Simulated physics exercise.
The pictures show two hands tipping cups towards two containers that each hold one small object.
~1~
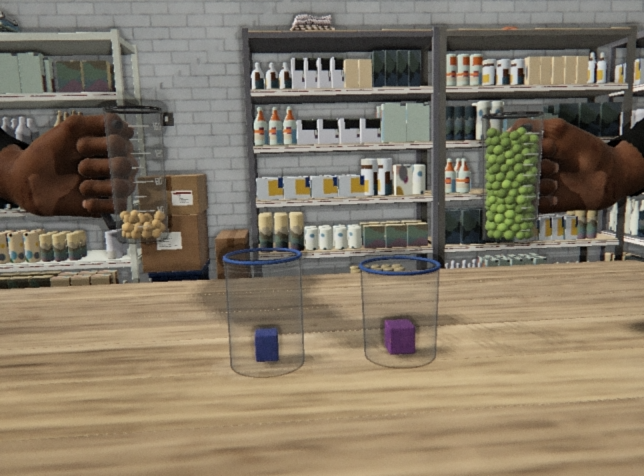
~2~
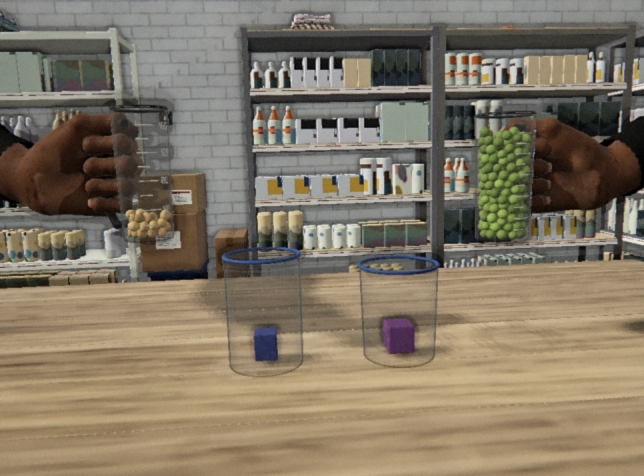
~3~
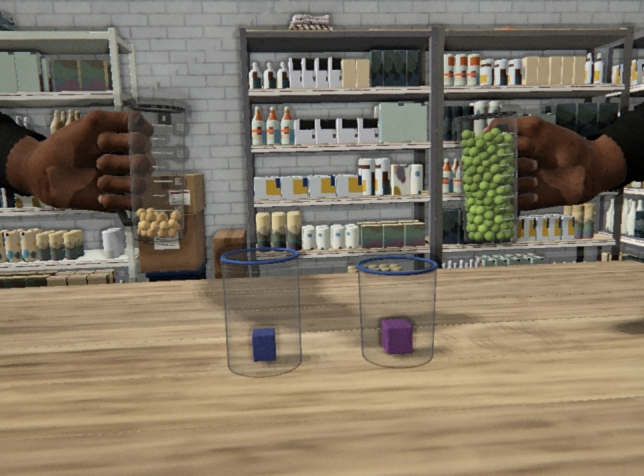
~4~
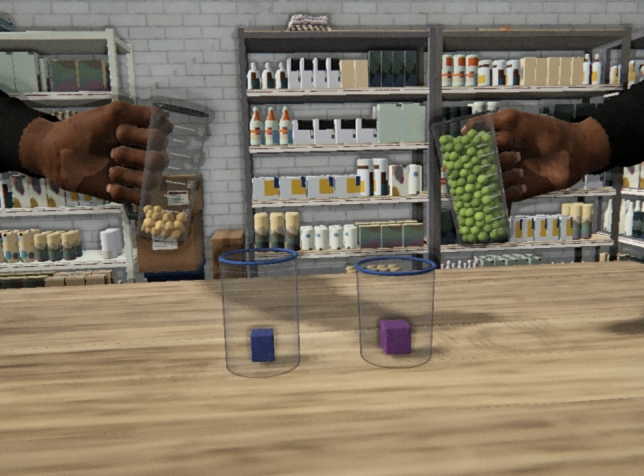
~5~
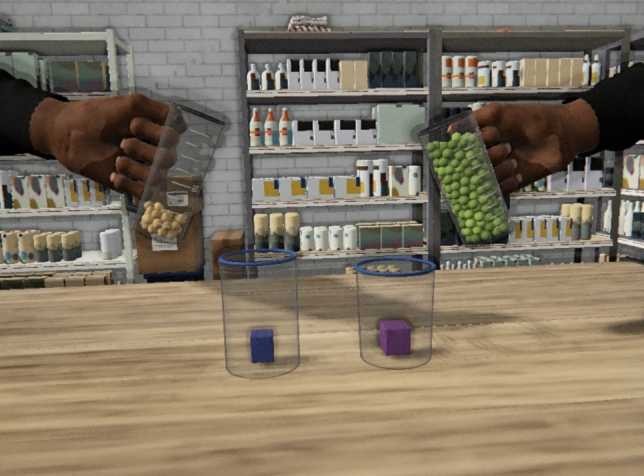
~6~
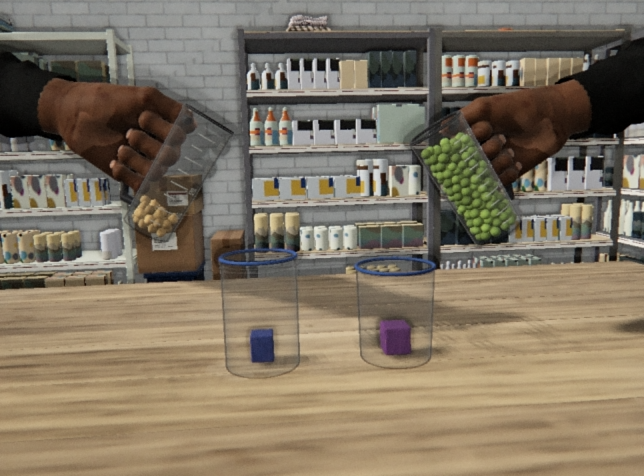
In a storeroom lined with shelves, two hands held a cup of chickpeas and a fuller cup of green peas, moved them inward above two clear containers holding small blocks, and gradually tilted both cups.
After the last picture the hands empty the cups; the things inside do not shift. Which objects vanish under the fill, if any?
On the left it still sticks out, on the right it gets buried.
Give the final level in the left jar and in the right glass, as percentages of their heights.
Near 10 on the left, 65 on the right.
Then, 0.31 s on from there, left jar empty, all of its cupful still in the cup; right glass empty, all of its cupful still in the cup.
Then, 0.71 s on from there, left jar empty, all of its cupful still in the cup; right glass nearly empty, nearly all of its cupful still in the cup.
Then, 1.14 s on from there, left jar nearly empty, the bulk of its cupful still in the cup; right glass a quarter full, near half of its cupful still in the cup.
In the end, left jar nearly empty (surface near (263, 346)), nothing beside it; right glass two thirds full (surface near (395, 295)), nothing beside it; the left thing is still showing; the right thing is covered.
